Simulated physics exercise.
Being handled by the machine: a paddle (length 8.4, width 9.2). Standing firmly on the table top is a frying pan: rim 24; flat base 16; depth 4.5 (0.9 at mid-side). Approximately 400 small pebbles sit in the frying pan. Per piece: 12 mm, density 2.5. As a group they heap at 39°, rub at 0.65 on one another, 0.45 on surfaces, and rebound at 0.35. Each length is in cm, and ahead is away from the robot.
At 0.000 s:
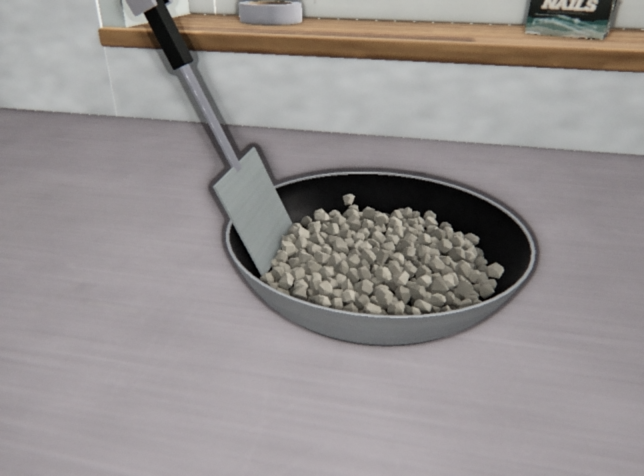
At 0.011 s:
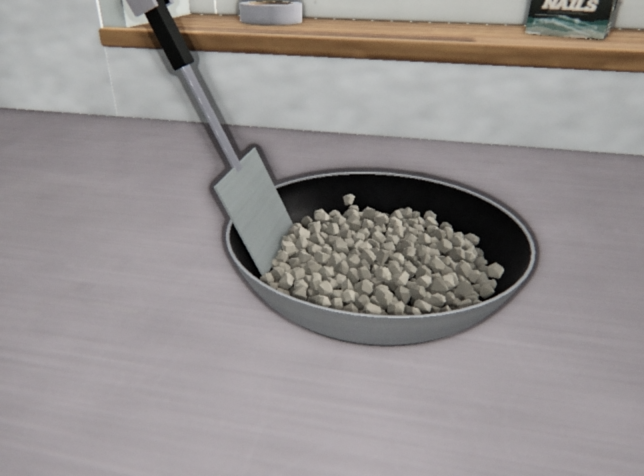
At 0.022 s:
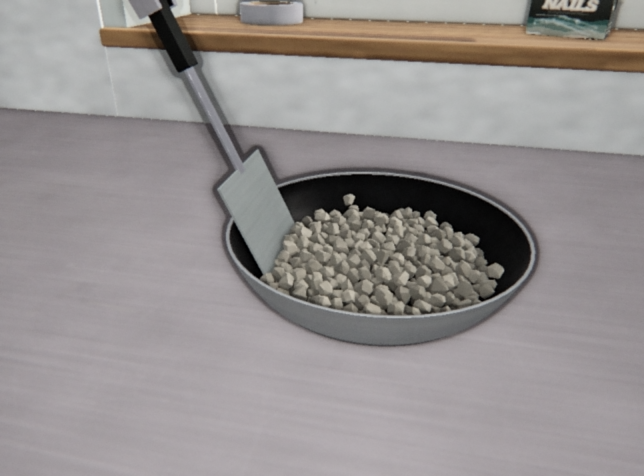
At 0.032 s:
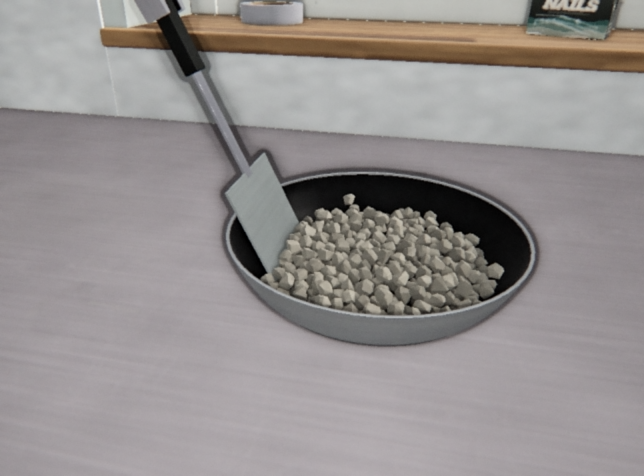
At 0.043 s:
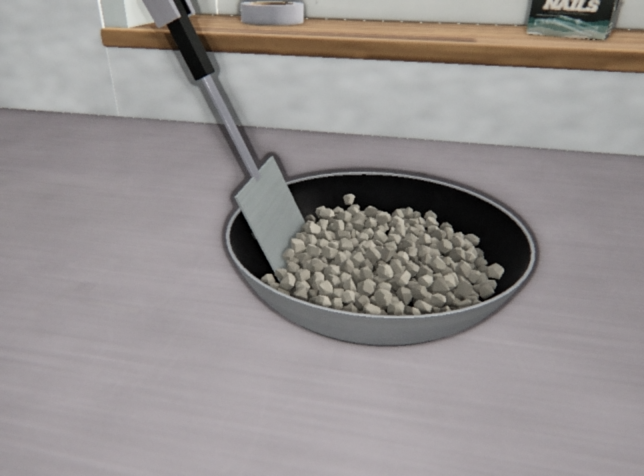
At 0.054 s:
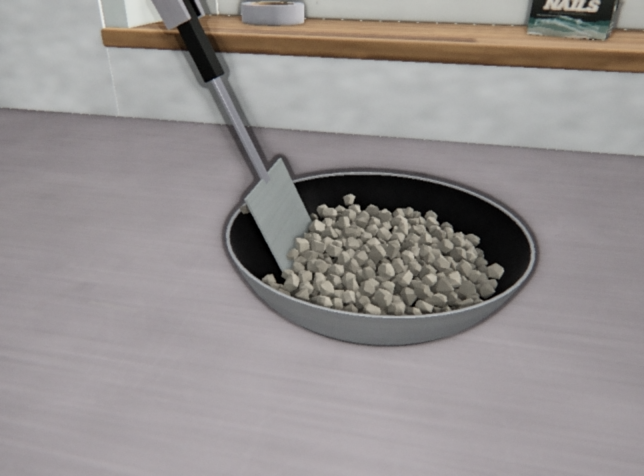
A flat metal paddle on a dark-gripped handle, held by a machine at the upper left, starts at the left inside edge of a frying pan heaped with small grey pebbles. It slides slightly rightward into the heap, nudging the nearest pebbles, while the pan stays still on the table top.
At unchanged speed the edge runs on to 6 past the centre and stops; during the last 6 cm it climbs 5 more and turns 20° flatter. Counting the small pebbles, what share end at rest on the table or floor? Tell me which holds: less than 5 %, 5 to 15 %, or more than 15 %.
5 to 15 % holds.
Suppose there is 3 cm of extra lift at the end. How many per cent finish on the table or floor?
Result: Approx. 10 %.
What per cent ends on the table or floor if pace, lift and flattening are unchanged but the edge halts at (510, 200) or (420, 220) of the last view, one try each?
Close to 40 and close to 5 per cent, respectively.
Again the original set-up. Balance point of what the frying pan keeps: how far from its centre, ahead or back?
I'd say close to 5.0 cm toward the front.
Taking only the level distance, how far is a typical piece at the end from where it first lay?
The figure is about 5 cm.
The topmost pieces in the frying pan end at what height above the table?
About 6.0 cm above the table.
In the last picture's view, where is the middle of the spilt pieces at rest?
I'd place it close to (556, 288).
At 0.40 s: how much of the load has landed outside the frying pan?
It works out to about 6 in a hundred.
After 0.11 s, sloping 65°, highest piece 17 above the table; 400 in the frying pan, 1 on the blade or in flight.
After 0.17 s, sloping 57°, highest piece 24 above the table; 400 in the frying pan, 1 on the blade or in flight.
After 0.40 s, sloping 45°, highest piece 21 above the table; 367 in the frying pan, 28 on the table or floor, 6 on the blade or in flight.
After 1.45 s, sloping 45°, highest piece 6 above the table; 364 in the frying pan, 37 on the table or floor.
In the end, 364 in the frying pan, 37 on the table or floor. That is 9 % on the table or floor.
